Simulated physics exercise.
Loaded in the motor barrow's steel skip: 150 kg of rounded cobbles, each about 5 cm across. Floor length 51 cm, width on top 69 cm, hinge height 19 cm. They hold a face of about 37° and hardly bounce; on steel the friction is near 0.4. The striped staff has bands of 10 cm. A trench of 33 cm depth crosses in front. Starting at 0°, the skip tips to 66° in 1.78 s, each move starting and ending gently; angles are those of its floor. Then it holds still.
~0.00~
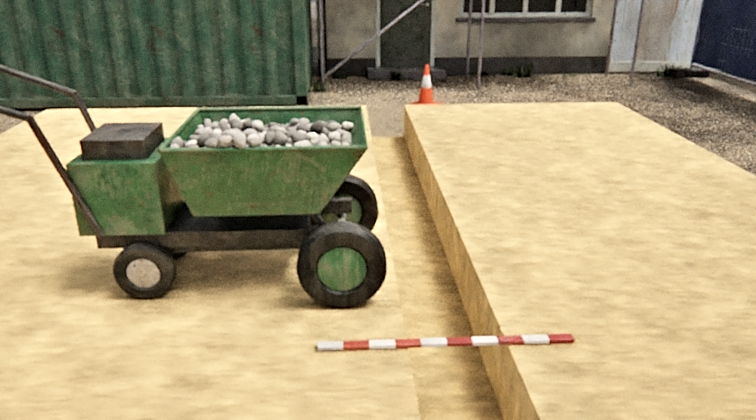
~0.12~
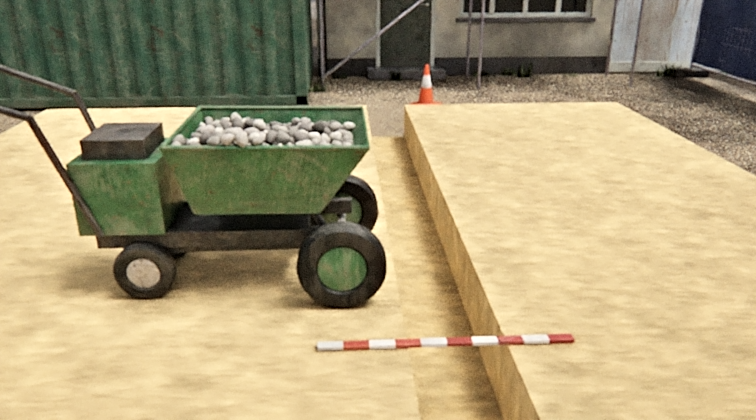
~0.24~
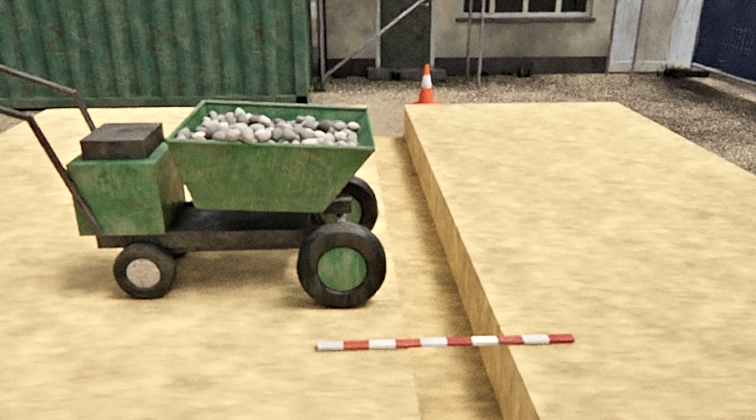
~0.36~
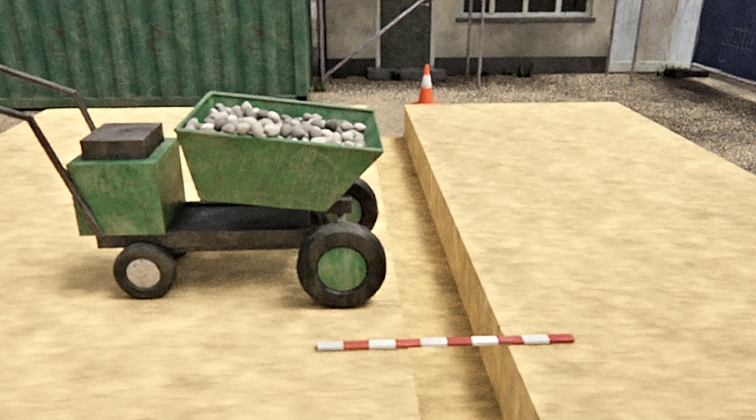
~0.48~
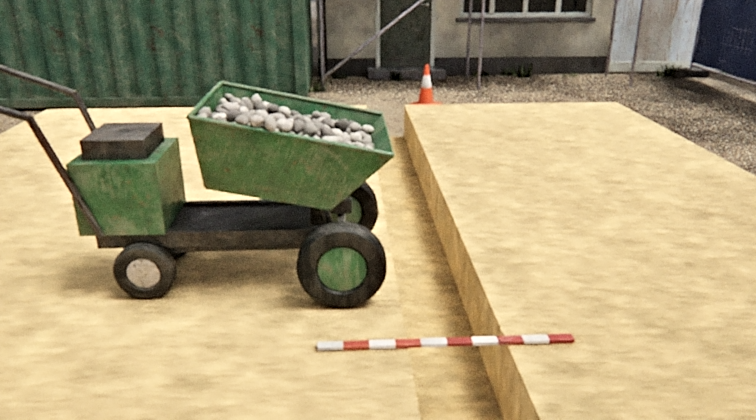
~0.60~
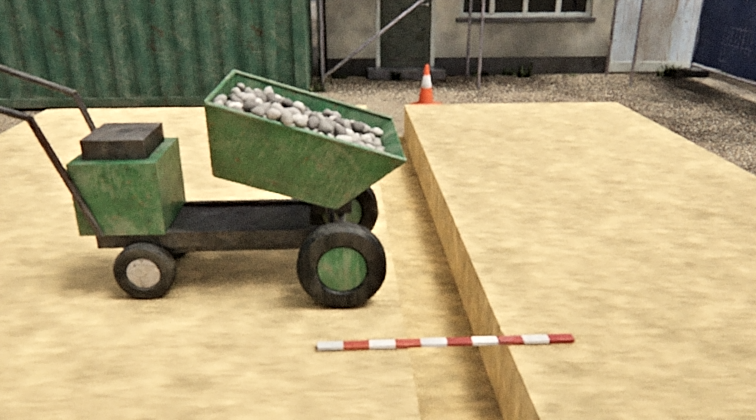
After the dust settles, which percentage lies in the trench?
Close to 42 in a hundred.
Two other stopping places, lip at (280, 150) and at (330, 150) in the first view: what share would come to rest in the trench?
Near 90 per cent from the first place, 70 from the second.
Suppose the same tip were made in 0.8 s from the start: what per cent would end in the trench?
It would be near 30 per cent.
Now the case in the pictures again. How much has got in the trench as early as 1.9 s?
Some 5 per cent.
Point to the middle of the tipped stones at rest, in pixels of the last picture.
Near (487, 265).
After 1.3 s the floor is at 56°; 100 % in the skip; the foremost stones are at (461, 191).
After 1.9 s the floor is at 66°; 65 % in the skip, 5 % in the trench, 30 % past the trench; the foremost stones are at (584, 268).
After 2.2 s the floor is at 66°; 43 % in the skip, 10 % in the trench, 47 % past the trench; the foremost stones are at (650, 262).
After 4.2 s the floor is at 66°; 11 % in the skip, 42 % in the trench, 47 % past the trench; the foremost stones are at (702, 267).
